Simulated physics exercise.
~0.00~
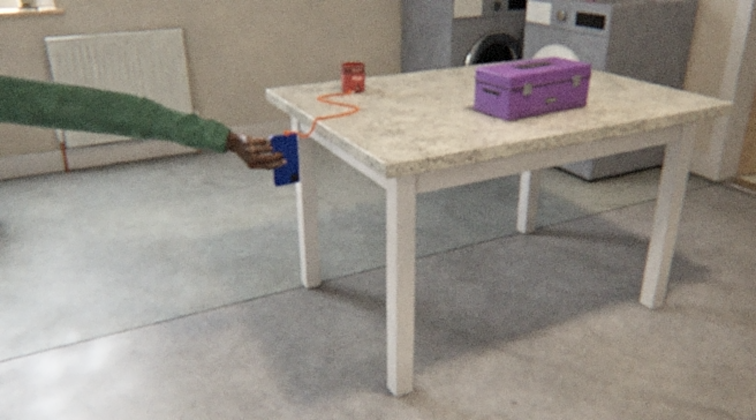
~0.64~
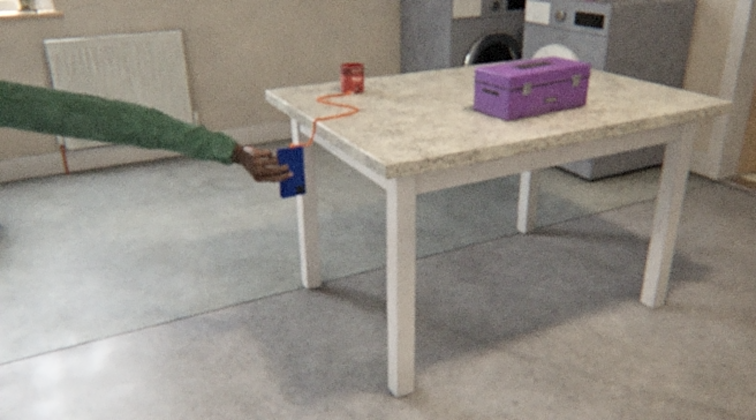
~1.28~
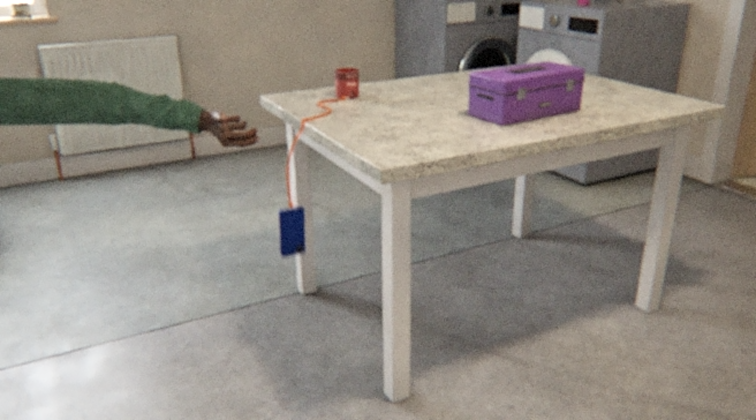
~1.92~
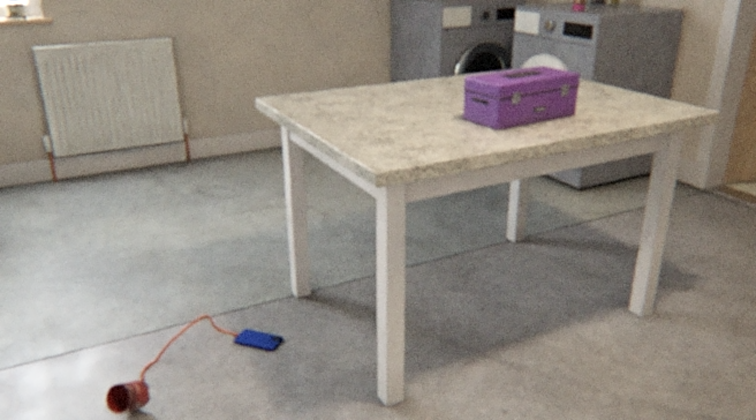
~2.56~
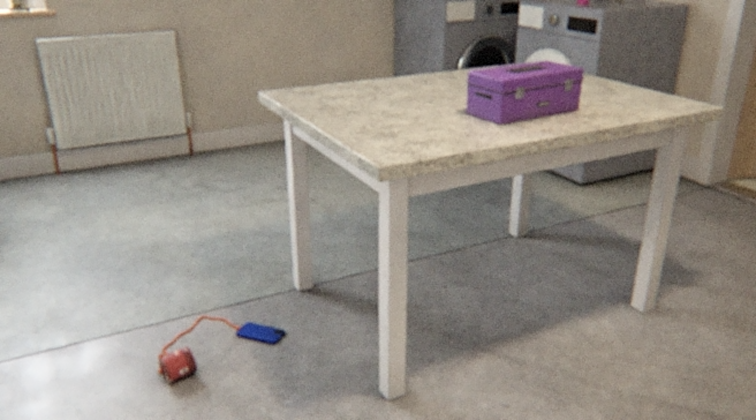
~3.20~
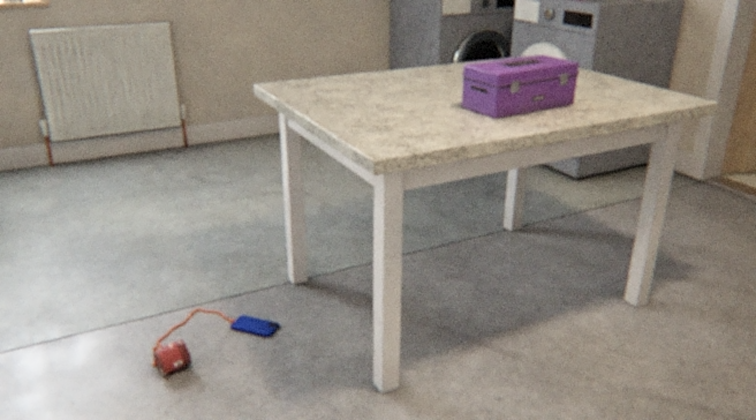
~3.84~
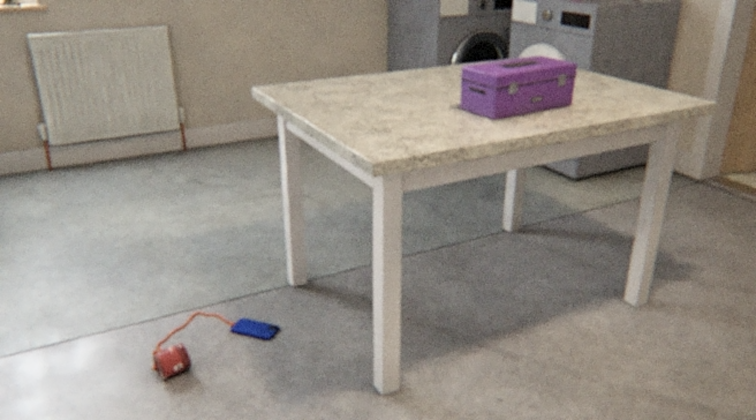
Blue phone tied by a red cord to a red cup dropping from a hand, both ending on the floor beside the table.
